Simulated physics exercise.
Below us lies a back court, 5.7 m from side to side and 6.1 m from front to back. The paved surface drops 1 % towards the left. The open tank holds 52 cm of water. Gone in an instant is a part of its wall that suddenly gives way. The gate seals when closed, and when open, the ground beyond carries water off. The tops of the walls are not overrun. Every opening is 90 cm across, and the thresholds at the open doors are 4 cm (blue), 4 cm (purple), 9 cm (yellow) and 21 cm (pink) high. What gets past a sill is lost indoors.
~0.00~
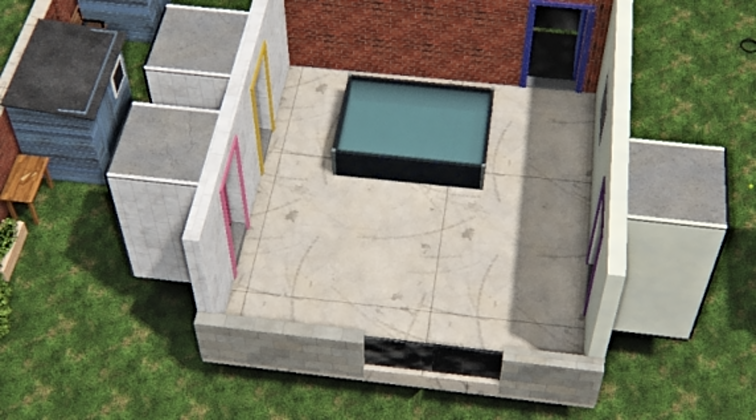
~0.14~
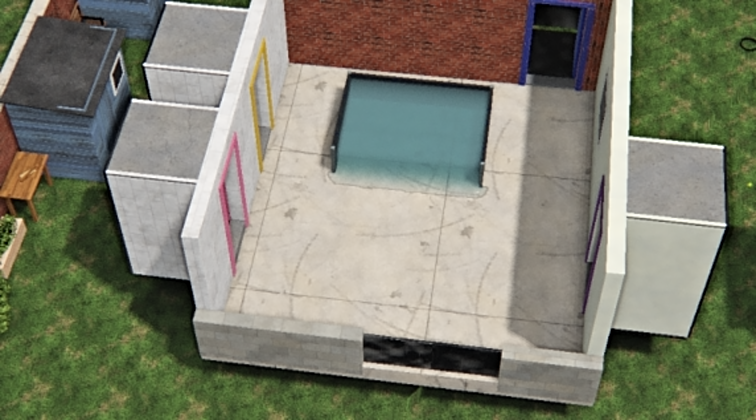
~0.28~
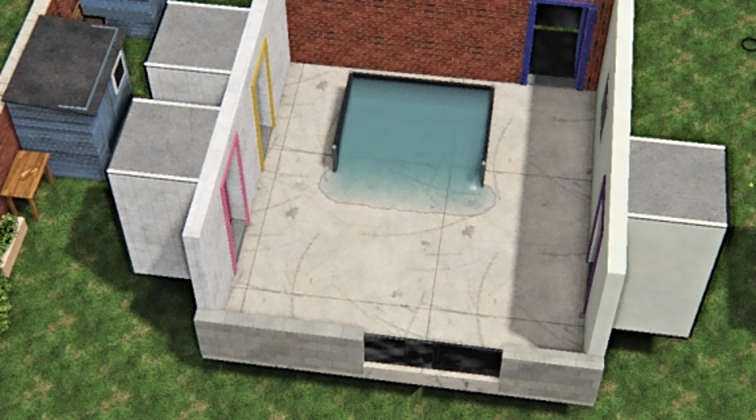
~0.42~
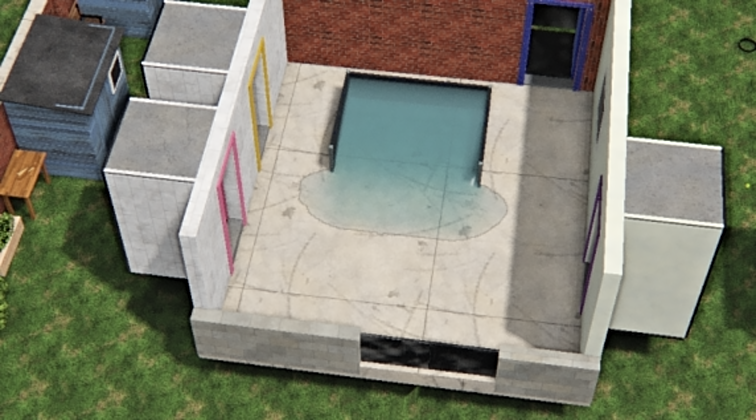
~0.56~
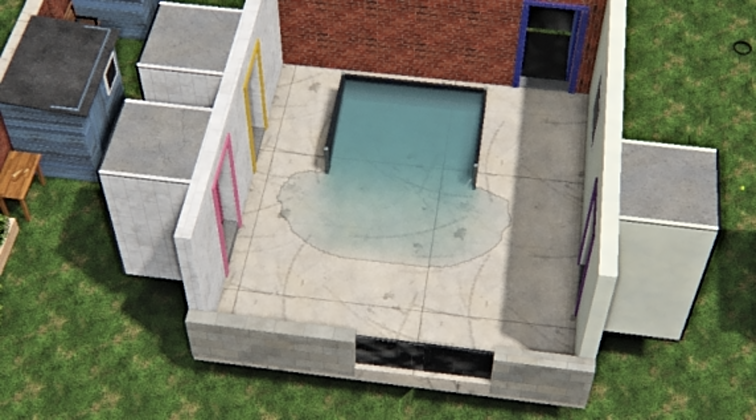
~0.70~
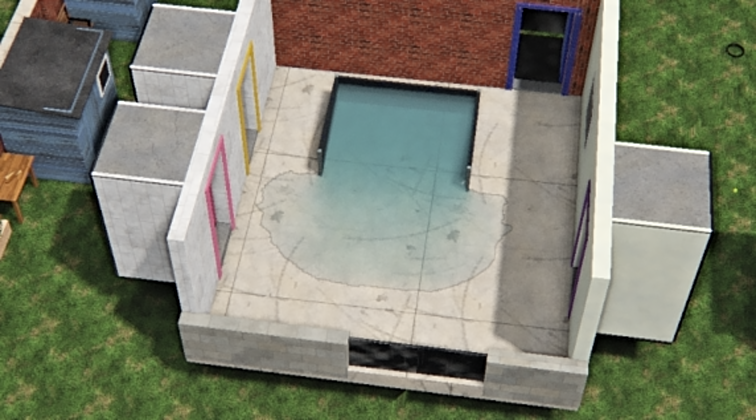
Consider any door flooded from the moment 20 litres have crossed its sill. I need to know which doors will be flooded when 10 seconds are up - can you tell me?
My prediction: The blue door is going to break the limit; the purple door is going to break the limit; the yellow door is going to hold within the limit; the pink door is going to hold within the limit.
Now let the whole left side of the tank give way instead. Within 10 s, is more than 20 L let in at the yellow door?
Then: Yellow beyond it.
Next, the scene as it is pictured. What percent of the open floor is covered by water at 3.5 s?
Covered: Roughly 60 %.
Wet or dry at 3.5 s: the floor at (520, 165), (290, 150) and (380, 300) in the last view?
Respectively: Was missed, was missed, got hit.
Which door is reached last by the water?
That's the blue door.
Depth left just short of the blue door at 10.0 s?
It's some 10.5 centimetres deep.
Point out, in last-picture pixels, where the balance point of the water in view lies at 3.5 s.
Around (372, 273).
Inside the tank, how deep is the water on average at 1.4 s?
I'd put the average depth near 25 cm.
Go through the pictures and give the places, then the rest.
The first frame shows still water, 52 cm deep, in the open tank at (415, 123).
In the second frame, water pours out at (407, 172) and has run 1.3 m, to (482, 191); typically 4 cm deep outside, 52 cm at the open tank's back.
In the third frame, water pours out at (408, 172) and has run 1.5 m, to (489, 202); typically 9 cm deep outside, 52 cm at the open tank's back.
In the fourth frame, water pours out at (405, 173) and has run 1.7 m, to (495, 215); typically 8 cm deep outside, 51 cm at the open tank's back.
In the fifth frame, the front is at (487, 245), 2.0 m from the gap at (401, 175); 5.1 m2 of floor is under water; 45 cm left at the back of the open tank.
In the sixth frame, the front is at (305, 266), 2.3 m from the gap at (394, 177); 6.7 m2 of floor is under water; 44 cm left at the back of the open tank.
After 1.4 s water covers 50 % of the floor and is deepest (26 cm) near (351, 357); blue door not reached, purple door not reached, yellow door not reached, pink door 3 cm at the sill, 0 L in.
After 2.2 s water covers 60 % of the floor and is deepest (36 cm) near (204, 339); blue door not reached, purple door 4 cm at the sill, 0 L in, yellow door not reached, pink door 11 cm at the sill, 0 L in.
After 3.5 s water covers 60 % of the floor and is deepest (28 cm) near (204, 339); blue door not reached, purple door 6 cm at the sill, 1 L in, yellow door not reached, pink door 18 cm at the sill, 0 L in.
After 6.0 s water covers 90 % of the floor and is deepest (12 cm) near (397, 362); blue door not reached, purple door 6 cm at the sill, 24 L in, yellow door 8 cm at the sill, 0 L in, pink door 10 cm at the sill, 0 L in.
After 10.0 s water covers 100 % of the floor and is deepest (14 cm) near (390, 83); blue door 11 cm at the sill, 53 L in, purple door 4 cm at the sill, 38 L in, yellow door 8 cm at the sill, 0 L in, pink door 9 cm at the sill, 0 L in.
